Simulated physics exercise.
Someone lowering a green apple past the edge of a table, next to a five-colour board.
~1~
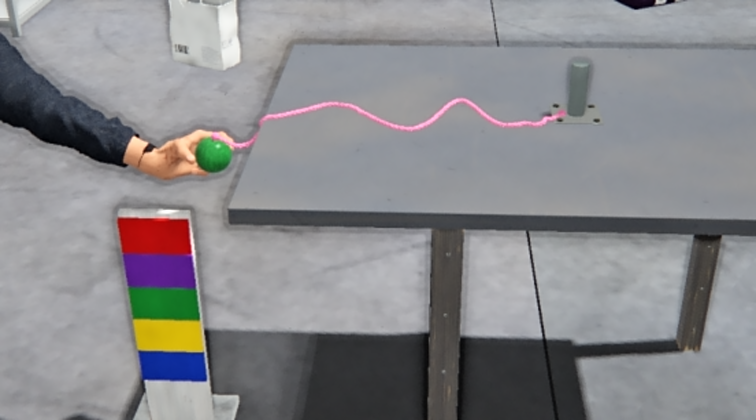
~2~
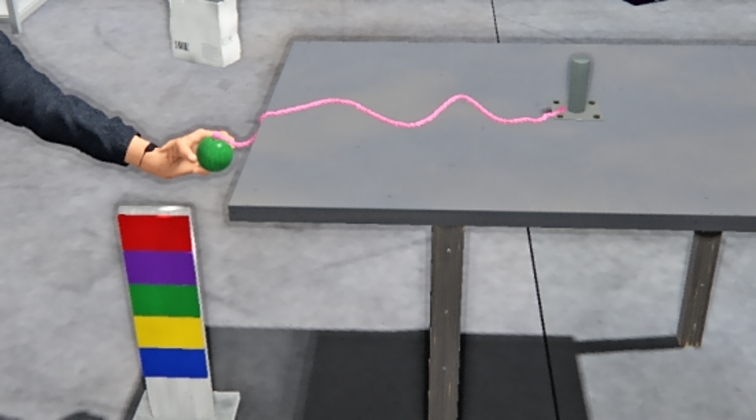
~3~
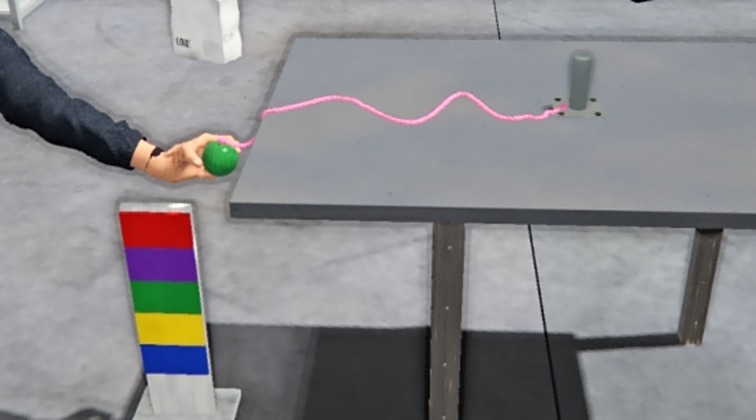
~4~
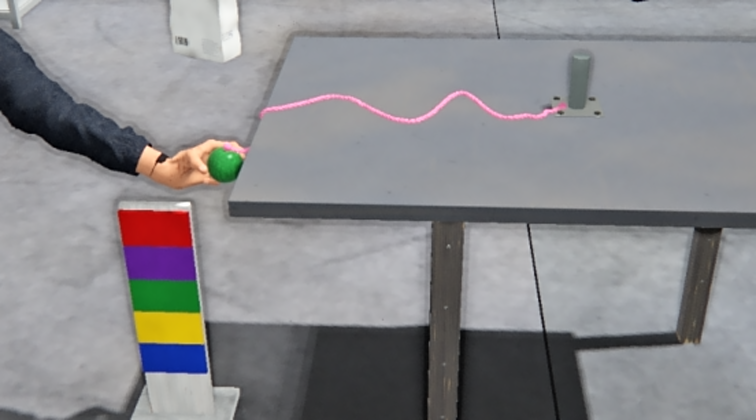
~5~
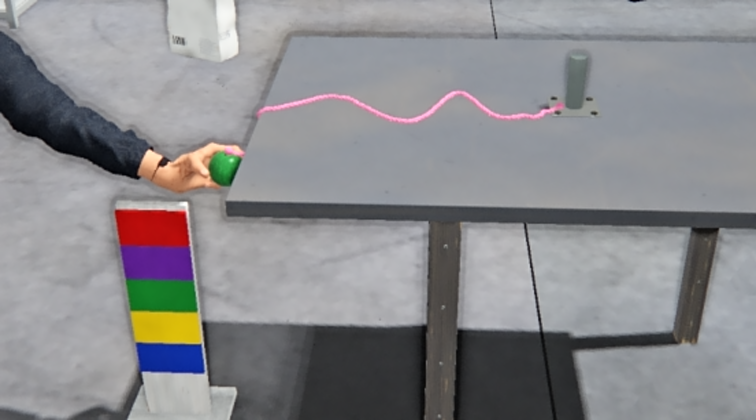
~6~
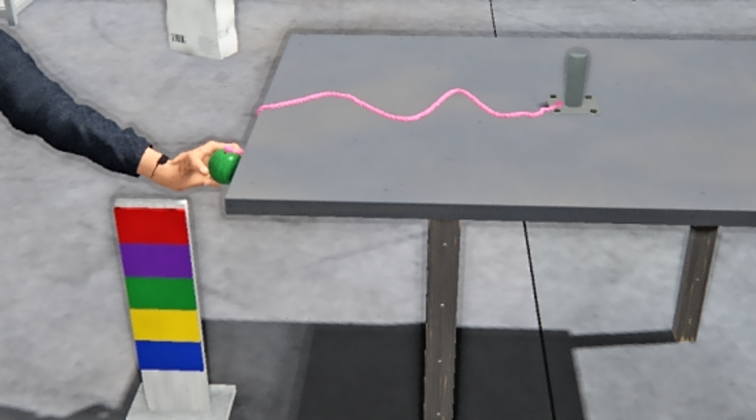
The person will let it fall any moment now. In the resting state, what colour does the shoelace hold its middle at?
Its middle is held at green.
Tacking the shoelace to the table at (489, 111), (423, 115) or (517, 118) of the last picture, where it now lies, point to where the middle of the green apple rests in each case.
Estimated pixels in sequence: (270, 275), (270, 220) and (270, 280).
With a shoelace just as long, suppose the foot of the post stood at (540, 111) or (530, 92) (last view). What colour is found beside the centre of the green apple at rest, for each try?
Try one - yellow; try two - yellow.
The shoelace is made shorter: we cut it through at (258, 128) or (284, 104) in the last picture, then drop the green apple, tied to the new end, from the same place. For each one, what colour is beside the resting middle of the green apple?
Try by try: Purple; red.
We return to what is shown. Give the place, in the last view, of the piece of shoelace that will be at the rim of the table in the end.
Around (367, 106).
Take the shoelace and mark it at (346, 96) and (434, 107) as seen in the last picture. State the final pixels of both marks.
In that view they reach (263, 139) and (357, 105).
A little later, apple near (289, 285); level with green.
Next, apple near (266, 288); level with green.
When it is over, apple near (272, 289); level with green. Its middle rests at the green band.
